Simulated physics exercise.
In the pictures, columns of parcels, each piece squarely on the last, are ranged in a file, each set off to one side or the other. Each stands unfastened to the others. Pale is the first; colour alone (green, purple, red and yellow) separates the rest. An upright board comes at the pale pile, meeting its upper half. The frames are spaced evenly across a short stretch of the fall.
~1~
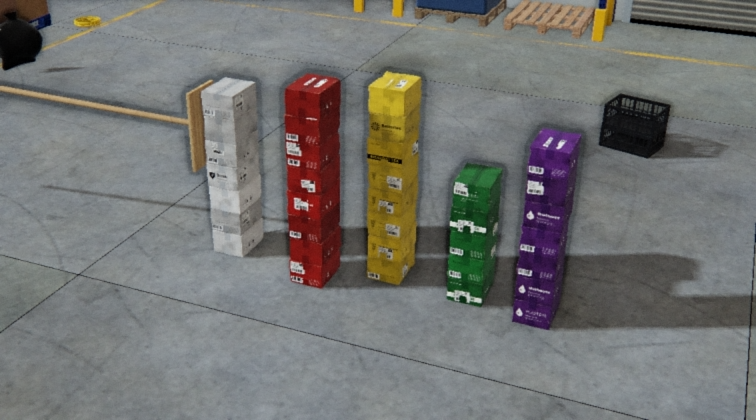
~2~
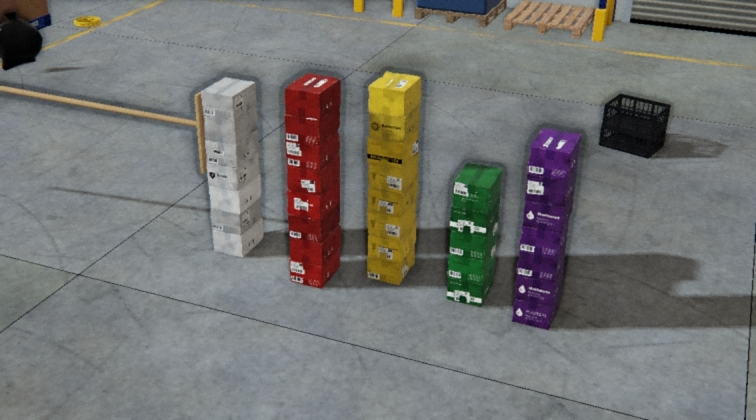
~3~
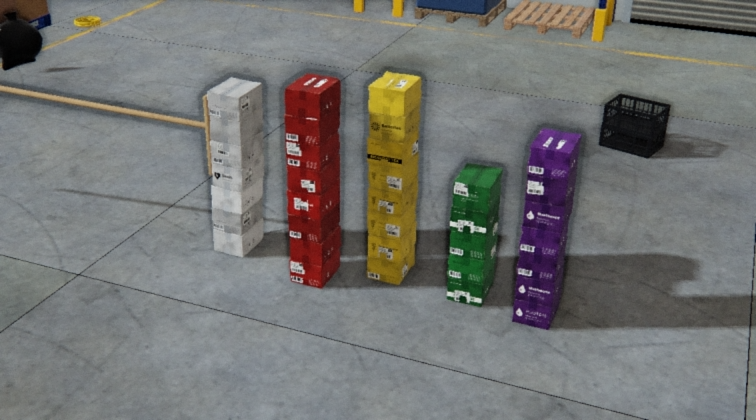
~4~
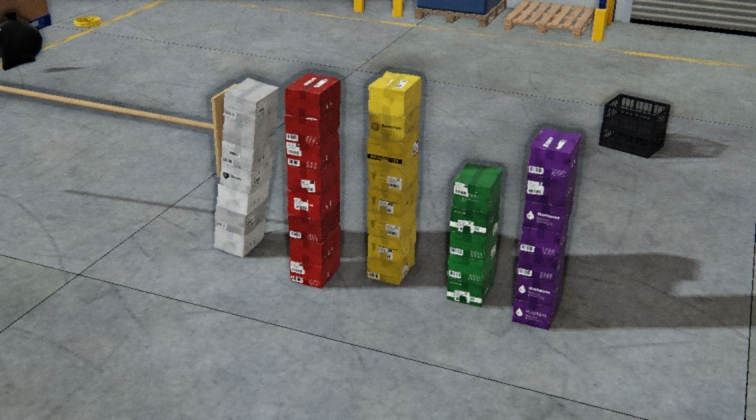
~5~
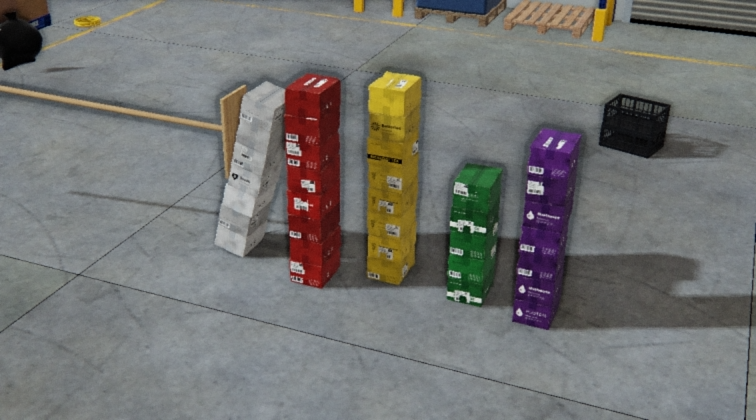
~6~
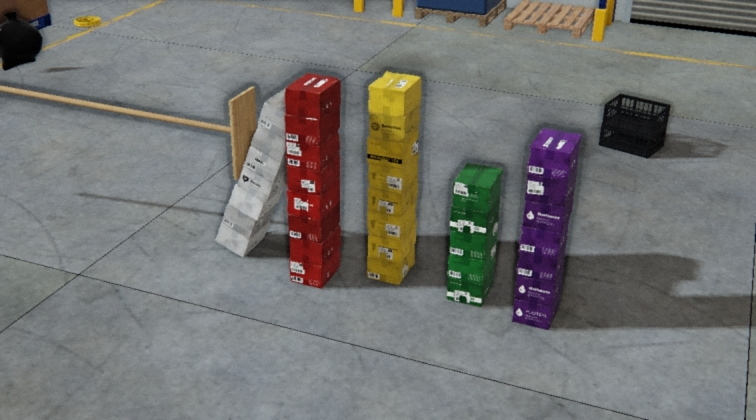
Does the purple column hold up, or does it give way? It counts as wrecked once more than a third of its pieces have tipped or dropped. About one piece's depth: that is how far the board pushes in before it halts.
It gives way.
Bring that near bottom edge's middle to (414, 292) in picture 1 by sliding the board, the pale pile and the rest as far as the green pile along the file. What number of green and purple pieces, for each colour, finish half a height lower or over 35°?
Tally - green: 5; purple: 6.
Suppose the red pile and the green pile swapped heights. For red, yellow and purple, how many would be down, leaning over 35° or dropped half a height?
The tally reads red 4, then yellow 8, then purple 6.
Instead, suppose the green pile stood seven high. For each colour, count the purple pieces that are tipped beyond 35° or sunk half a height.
Purple count: 7.
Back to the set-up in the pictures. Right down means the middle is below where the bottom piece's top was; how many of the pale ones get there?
7 in all.
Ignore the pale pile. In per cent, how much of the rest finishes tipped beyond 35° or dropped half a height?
100 %, roughly.
Soon after the last picture, 7 of the pale pile down; none of the 7 purple parcels down (0 of 28 in all colours); top purple parcel unmoved; top red parcel leaning clearly.
A little later, 7 of the pale pile down; none of the 7 purple parcels down (10 of 28 in all colours); top purple parcel unmoved; top red parcel leaning well over, about its own height lower.
Later still, 7 of the pale pile down; none of the 7 purple parcels down (16 of 28 in all colours); top purple parcel leaning clearly; top red parcel leaning steeply, some five heights lower.
After that, 7 of the pale pile down; 7 of the 7 purple parcels down (28 of 28 in all colours); top purple parcel on its side; top yellow parcel on its side.
At rest, 7 of the pale pile down; 7 of the 7 purple parcels down (28 of 28 in all colours); top purple parcel upside down; top yellow parcel upside down.
